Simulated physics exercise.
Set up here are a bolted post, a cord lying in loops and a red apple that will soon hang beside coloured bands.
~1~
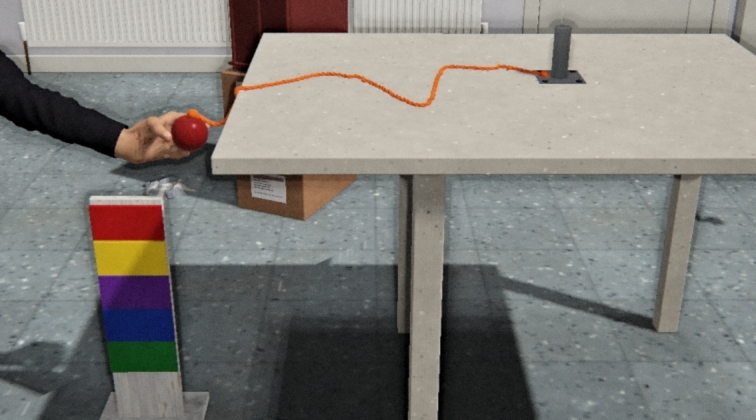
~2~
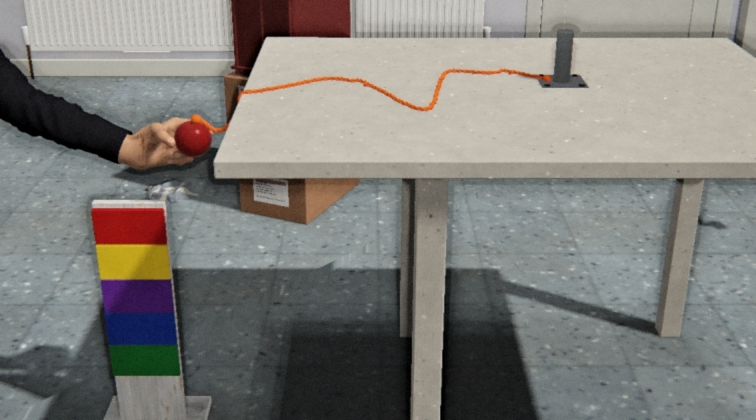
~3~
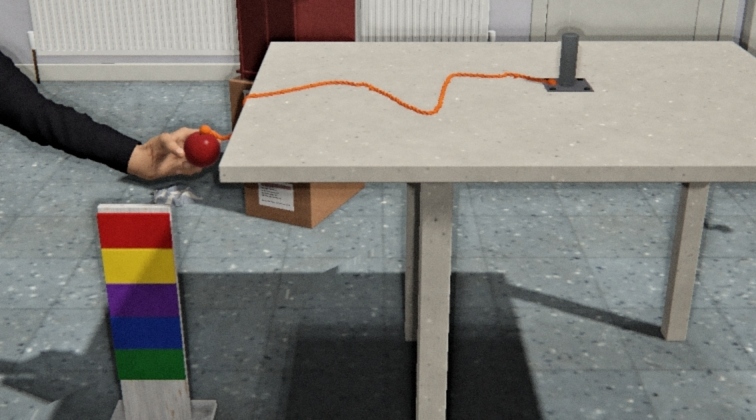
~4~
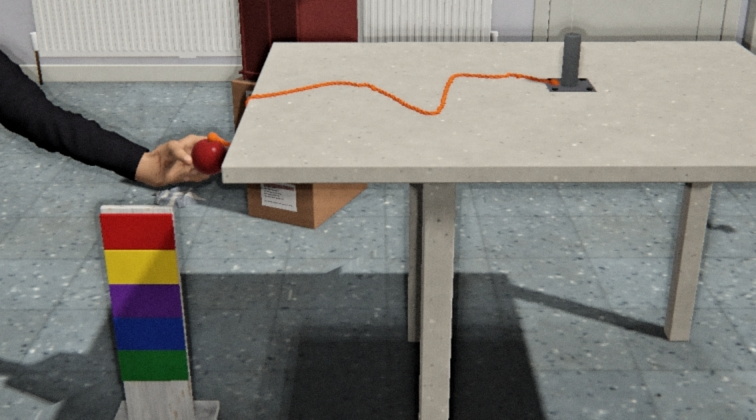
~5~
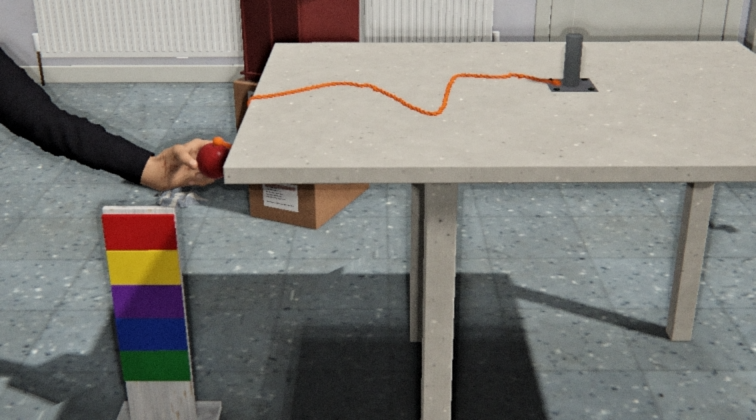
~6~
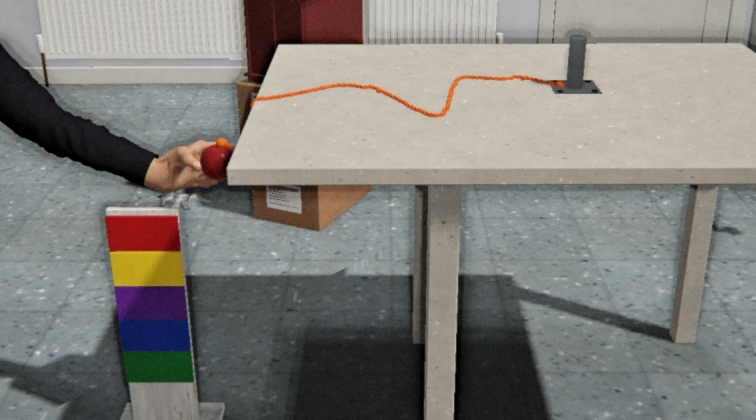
Hand holding a red ball tied to an orange cord shifting slightly right beside a table edge, above a colour-striped board.
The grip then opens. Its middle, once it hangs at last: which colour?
Colour: Green.
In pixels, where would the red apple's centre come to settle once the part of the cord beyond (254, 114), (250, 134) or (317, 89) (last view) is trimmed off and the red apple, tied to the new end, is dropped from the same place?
About (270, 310) first, then about (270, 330), and finally about (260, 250).
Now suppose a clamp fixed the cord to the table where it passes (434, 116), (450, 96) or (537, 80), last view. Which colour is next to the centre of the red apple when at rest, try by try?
Results, in sequence: Yellow / purple / green.
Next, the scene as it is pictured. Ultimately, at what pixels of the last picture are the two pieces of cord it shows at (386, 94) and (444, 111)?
First point (256, 143), second point (317, 95).
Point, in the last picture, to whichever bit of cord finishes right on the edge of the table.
Approximately at (406, 104) in the final frame.
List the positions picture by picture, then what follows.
The first picture shows red apple (189, 133); red (127, 224); yellow (131, 259); purple (135, 293); blue (139, 326); green (142, 358).
The second picture shows red apple (193, 139); cord through (513, 72) (441, 79) (429, 109) (365, 85) (284, 87).
The third picture shows red apple (202, 149).
The fourth picture shows red apple (209, 157); cord through (520, 76) (448, 84) (437, 113) (372, 90) (292, 92).
The fifth picture shows red apple (215, 161).
The sixth picture shows red apple (218, 162); cord through (525, 78) (453, 86) (442, 115) (378, 92) (297, 94).
Early on, apple near (246, 368); level with green.
Midway, apple near (290, 350); level with green.
Near the end, apple near (259, 362); level with green.
Finally, apple near (276, 358); level with green. Its centre hangs level with the green band.
